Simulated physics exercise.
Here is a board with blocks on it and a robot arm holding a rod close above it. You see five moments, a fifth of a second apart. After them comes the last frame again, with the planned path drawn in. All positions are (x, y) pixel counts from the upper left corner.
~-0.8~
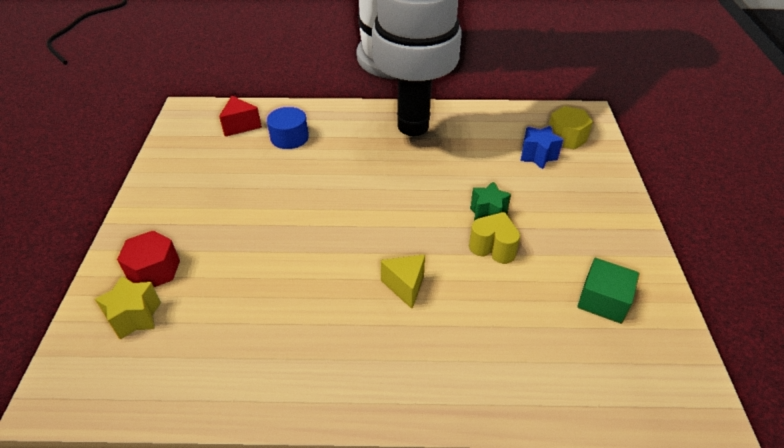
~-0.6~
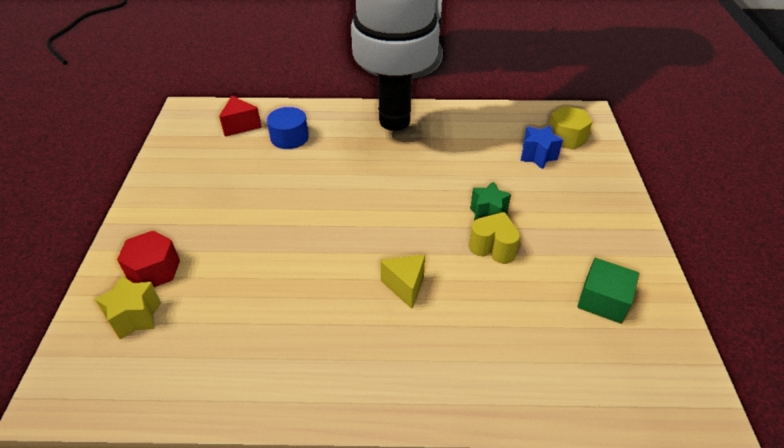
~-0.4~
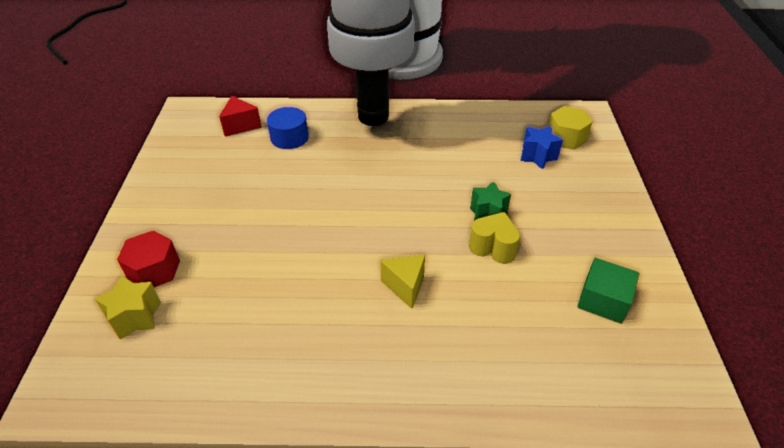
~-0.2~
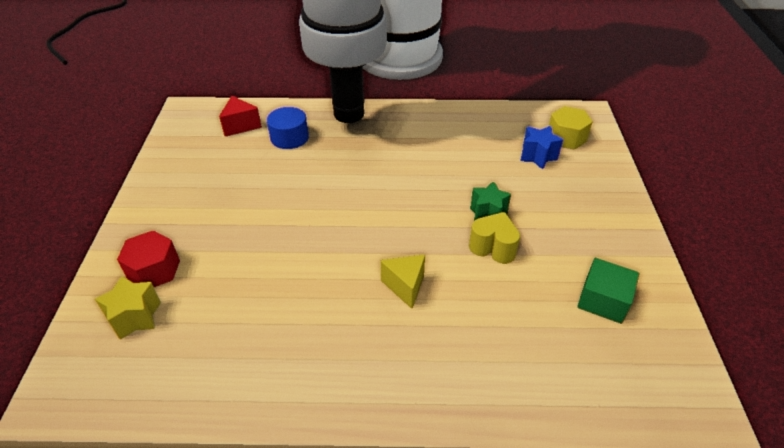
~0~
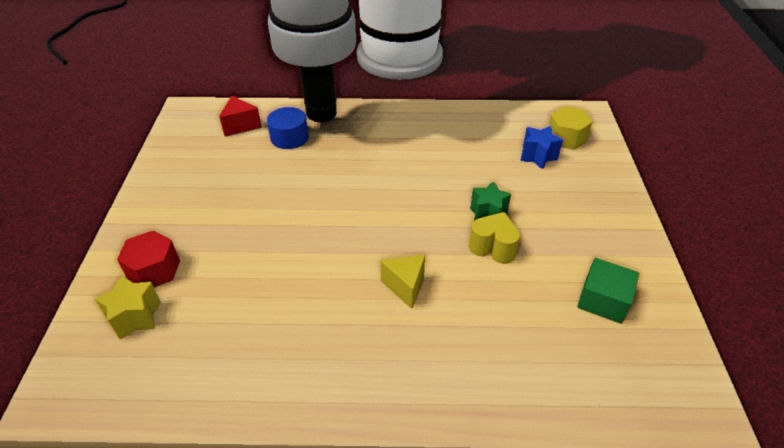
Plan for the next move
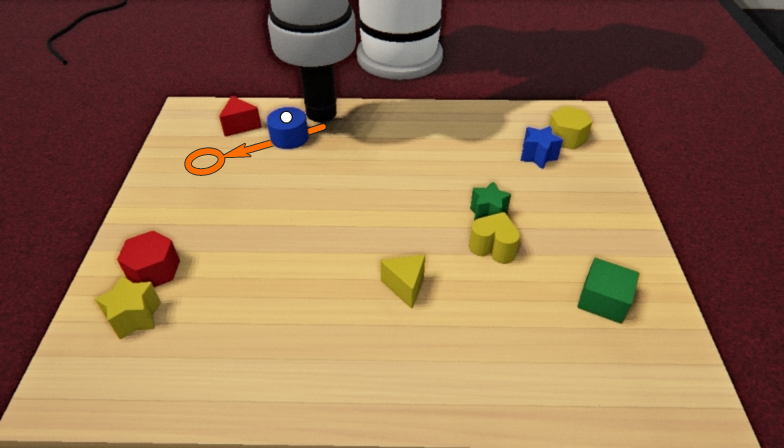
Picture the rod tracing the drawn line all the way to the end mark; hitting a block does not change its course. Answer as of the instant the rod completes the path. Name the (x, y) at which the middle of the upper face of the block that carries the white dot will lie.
Its top centre lands on (162, 155).
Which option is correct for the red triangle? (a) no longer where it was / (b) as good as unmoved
b - as good as unmoved.
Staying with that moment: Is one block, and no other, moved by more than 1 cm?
In short: Yes.
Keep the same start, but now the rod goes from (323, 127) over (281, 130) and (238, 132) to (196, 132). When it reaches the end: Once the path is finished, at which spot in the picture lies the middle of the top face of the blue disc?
Around (230, 133).
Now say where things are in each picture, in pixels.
Tip of the rod at (413, 128), middles of tops, red triangle at (236, 106), blue disc at (286, 117), in the first frame.
Rod at (395, 123), nothing pushed, in the second frame.
Rod at (374, 118), nothing pushed, in the third frame.
Rod at (349, 115), nothing pushed, in the fourth frame.
Rod at (322, 114), red triangle at (236, 106), blue disc at (286, 117), in the fifth frame.
The line goes from (323, 127) by way of (286, 139) and (247, 150) to (205, 161); the dot is on the blue disc.
What follows on the original path. One third of the way, rod at (282, 127); blue disc at (246, 129).
Two thirds of the way, rod at (244, 138); blue disc at (206, 141).
At the end, rod at (201, 149); red triangle unmoved; blue disc at (162, 155).
